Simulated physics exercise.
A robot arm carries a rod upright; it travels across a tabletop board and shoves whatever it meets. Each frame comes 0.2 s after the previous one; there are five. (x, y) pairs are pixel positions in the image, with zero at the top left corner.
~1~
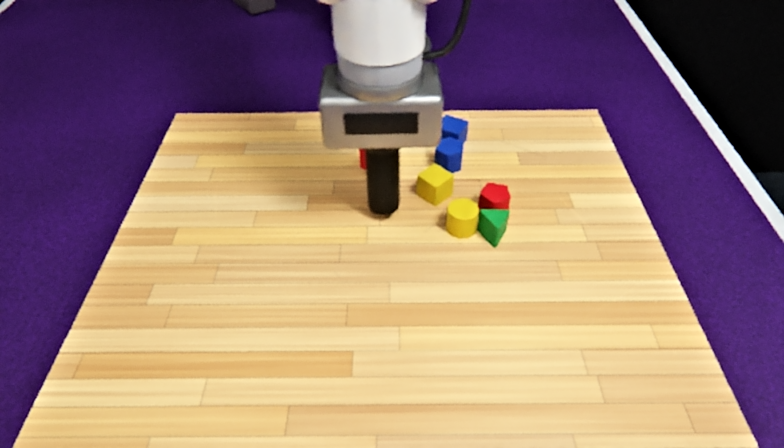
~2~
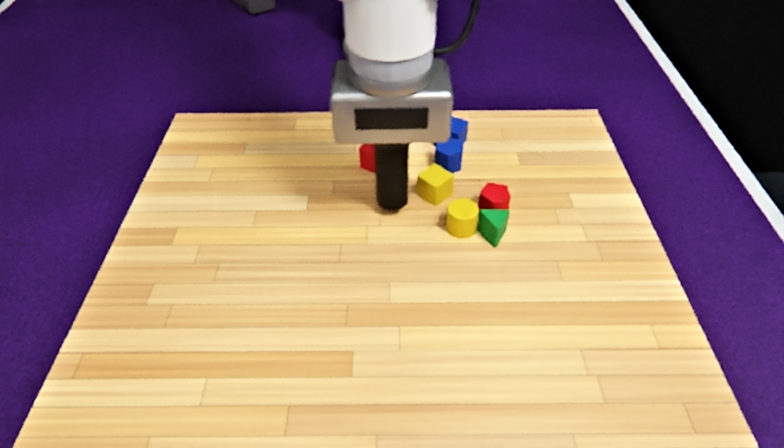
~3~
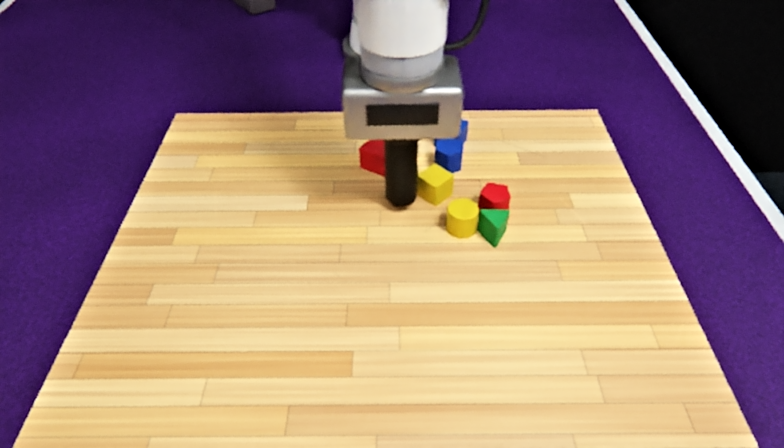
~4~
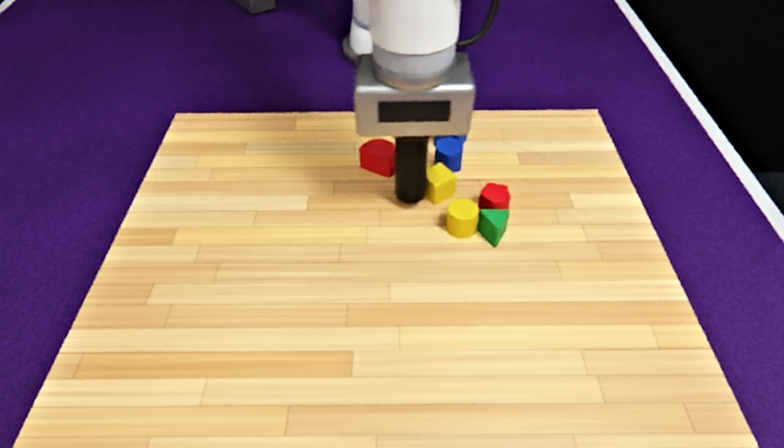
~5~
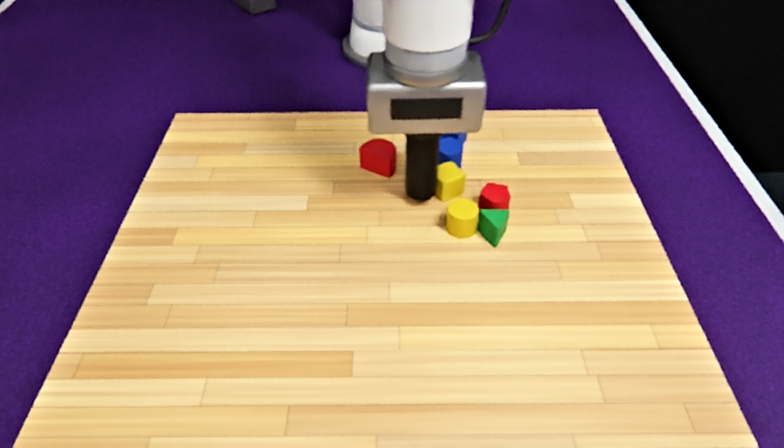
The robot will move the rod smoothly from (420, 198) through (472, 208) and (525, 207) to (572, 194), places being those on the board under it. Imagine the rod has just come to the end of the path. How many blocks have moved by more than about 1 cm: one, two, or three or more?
When the path ends, I think you'll find two blocks out of place by more than 1 cm.
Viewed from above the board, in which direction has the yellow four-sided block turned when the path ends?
It twists against the clock when seen from above.
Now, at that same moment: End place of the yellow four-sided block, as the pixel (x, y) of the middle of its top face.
In the picture, that point is around (465, 167).
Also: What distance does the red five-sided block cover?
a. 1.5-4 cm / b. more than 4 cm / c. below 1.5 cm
My answer is option b.
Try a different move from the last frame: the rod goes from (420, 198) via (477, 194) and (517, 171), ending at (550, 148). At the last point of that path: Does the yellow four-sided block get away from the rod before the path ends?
I believe so.
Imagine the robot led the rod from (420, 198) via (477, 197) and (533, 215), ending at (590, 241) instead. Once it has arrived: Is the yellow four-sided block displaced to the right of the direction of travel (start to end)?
No, it doesn't check out.
What follows on the original path. One third of the way, rod at (474, 200); yellow four-sided block at (465, 167), turned 45° anticlockwise; red five-sided block at (505, 193), turned 15° anticlockwise.
Two thirds of the way, rod at (528, 198); yellow four-sided block at (465, 167), turned 45° anticlockwise; red five-sided block at (559, 198).
At the end, rod at (574, 186); yellow four-sided block at (465, 167), turned 45° anticlockwise; yellow disc unmoved; red five-sided block at (571, 201), turned 35° clockwise.
